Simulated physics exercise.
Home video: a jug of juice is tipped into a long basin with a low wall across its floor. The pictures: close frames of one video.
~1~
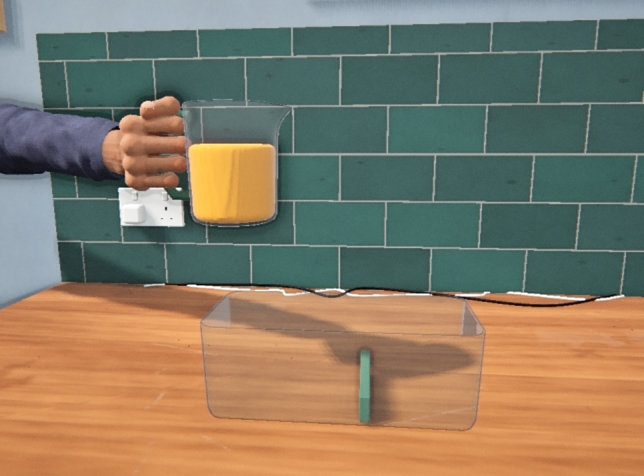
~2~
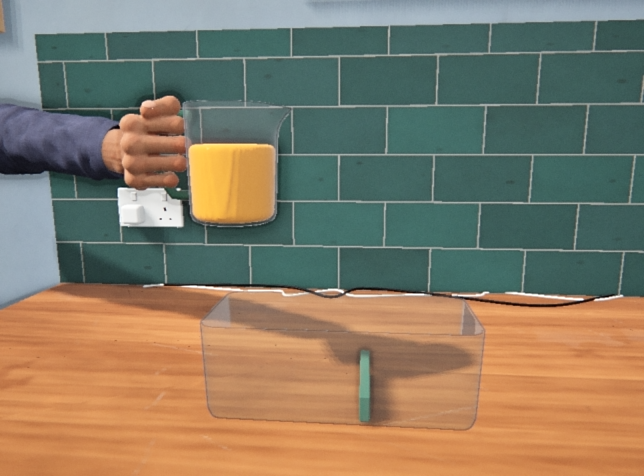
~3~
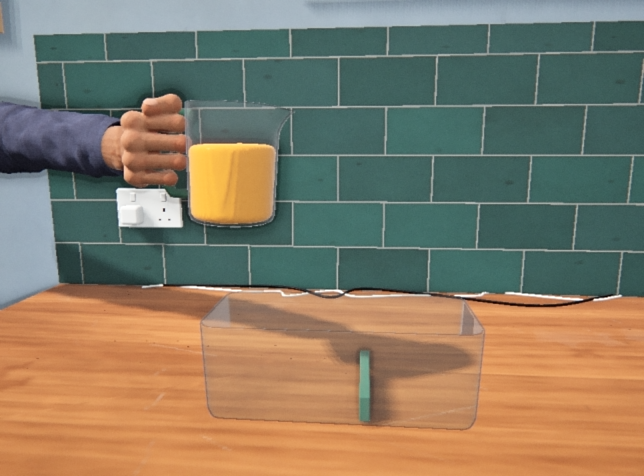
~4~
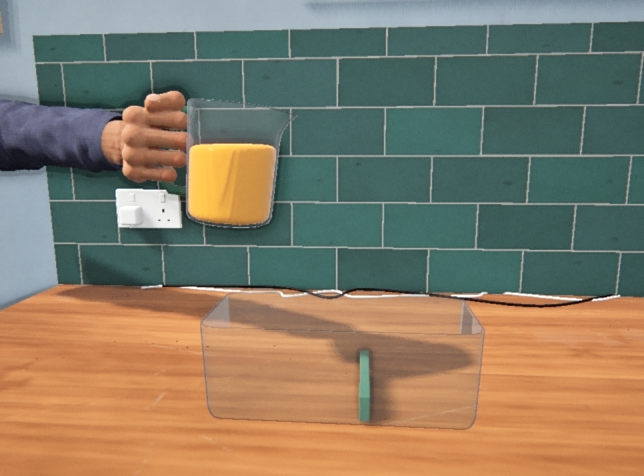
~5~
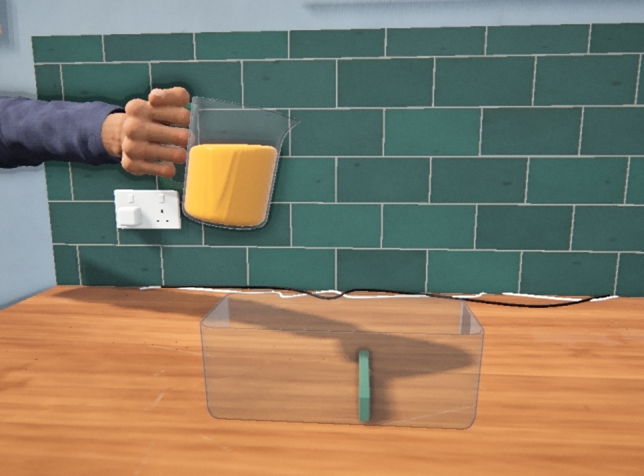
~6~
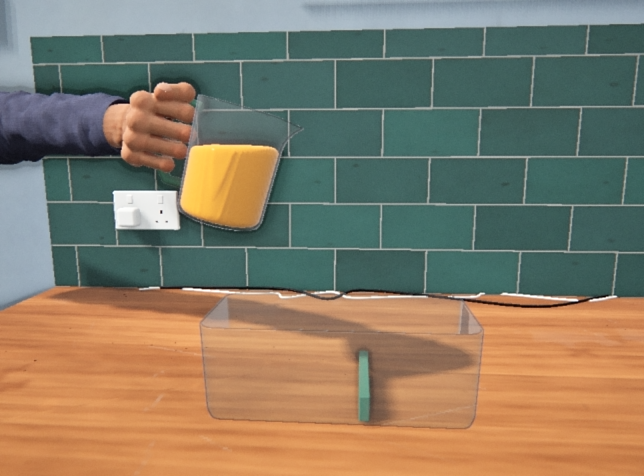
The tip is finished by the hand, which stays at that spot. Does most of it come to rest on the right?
The left compartment will collect the most.
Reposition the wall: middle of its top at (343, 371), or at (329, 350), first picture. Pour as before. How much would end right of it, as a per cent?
About 65 per cent, then about 75 per cent.
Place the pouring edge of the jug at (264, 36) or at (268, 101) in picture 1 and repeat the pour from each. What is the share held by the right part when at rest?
10 %, then 10 %.
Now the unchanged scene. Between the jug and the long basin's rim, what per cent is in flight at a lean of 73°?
That works out near 10 percent.
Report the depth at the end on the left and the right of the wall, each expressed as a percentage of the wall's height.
60 per cent left, 40 per cent right.
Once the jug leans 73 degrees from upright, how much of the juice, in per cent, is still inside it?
I'd put it at some 90 in a hundred.
A moment on, the tilt is 73° and 88 per cent is still to pour, 0 is left of the wall and 0 right of it.
Next, the tilt is 109° and 22 per cent is still to pour, 31 is left of the wall and 25 right of it.
Then the tilt is 118° and 0 per cent is still to pour, 66 is left of the wall and 29 right of it.
Later the tilt is 118° and 0 per cent is still to pour, 66 is left of the wall and 30 right of it.
Finally, 67 per cent lies left of the wall, 30 right of it and 3 outside.
